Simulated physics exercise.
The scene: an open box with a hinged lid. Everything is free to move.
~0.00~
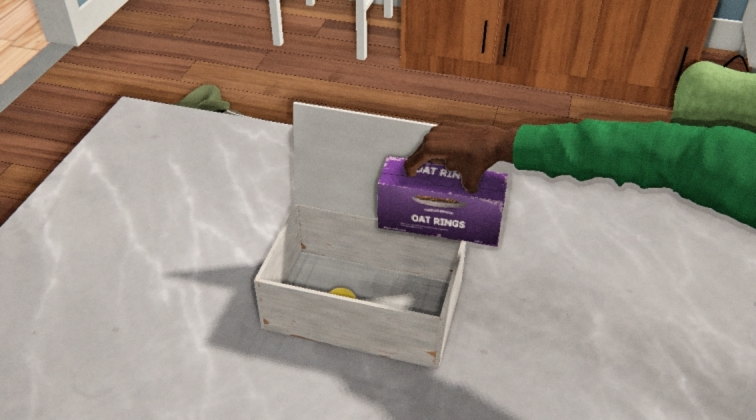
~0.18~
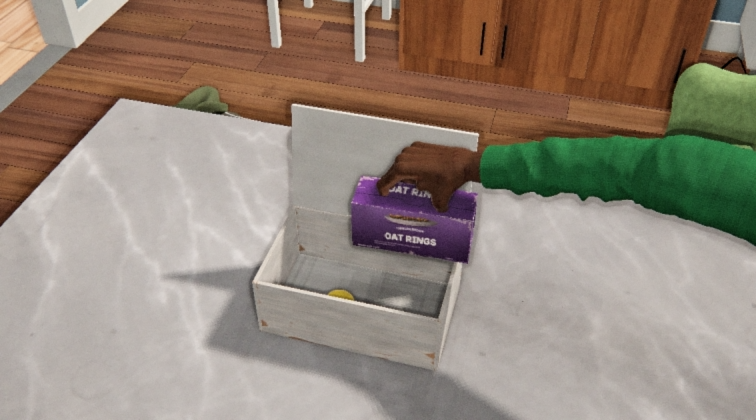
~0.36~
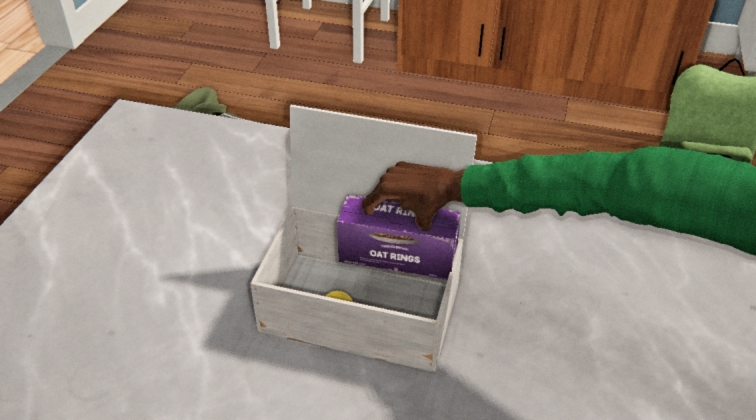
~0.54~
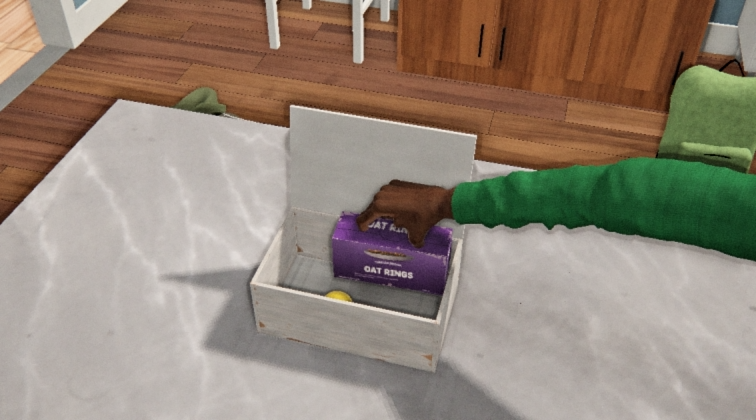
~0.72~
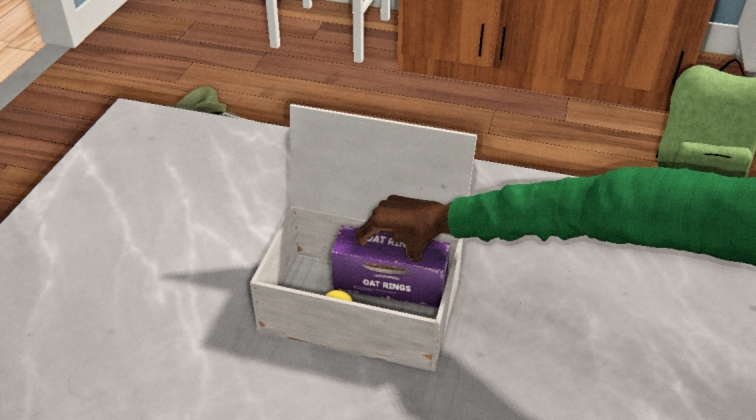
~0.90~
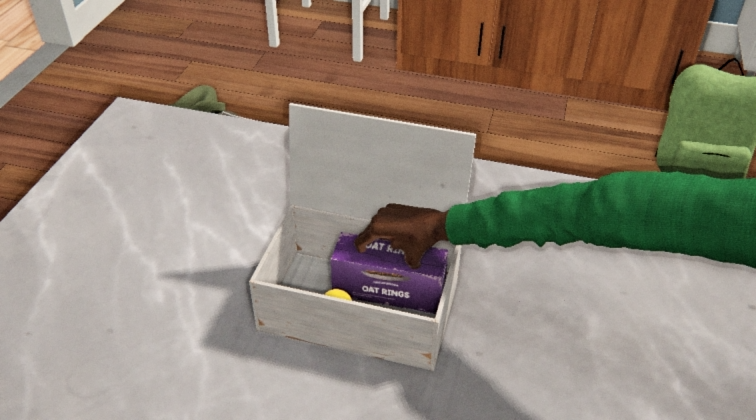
The footage shows a dark-skinned hand in a green sleeve holding a purple Oat Rings carton above an open white box on a marble surface, moving it left, then lowering it inside beside a small yellow object.
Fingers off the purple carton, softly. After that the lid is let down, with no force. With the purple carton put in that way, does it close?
The lid closes.
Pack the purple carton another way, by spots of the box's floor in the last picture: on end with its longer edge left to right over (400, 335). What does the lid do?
Then it is held up.
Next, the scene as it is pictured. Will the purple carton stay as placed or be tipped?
It stays as placed.
After 2.20 s, lid 80° above the rim.
After 2.60 s, lid 45° above the rim.
After 2.80 s, lid 19° above the rim.
At rest (3.4 s), lid shut; both in place. Seen from the same camera at the end, purple carton near (390, 273).
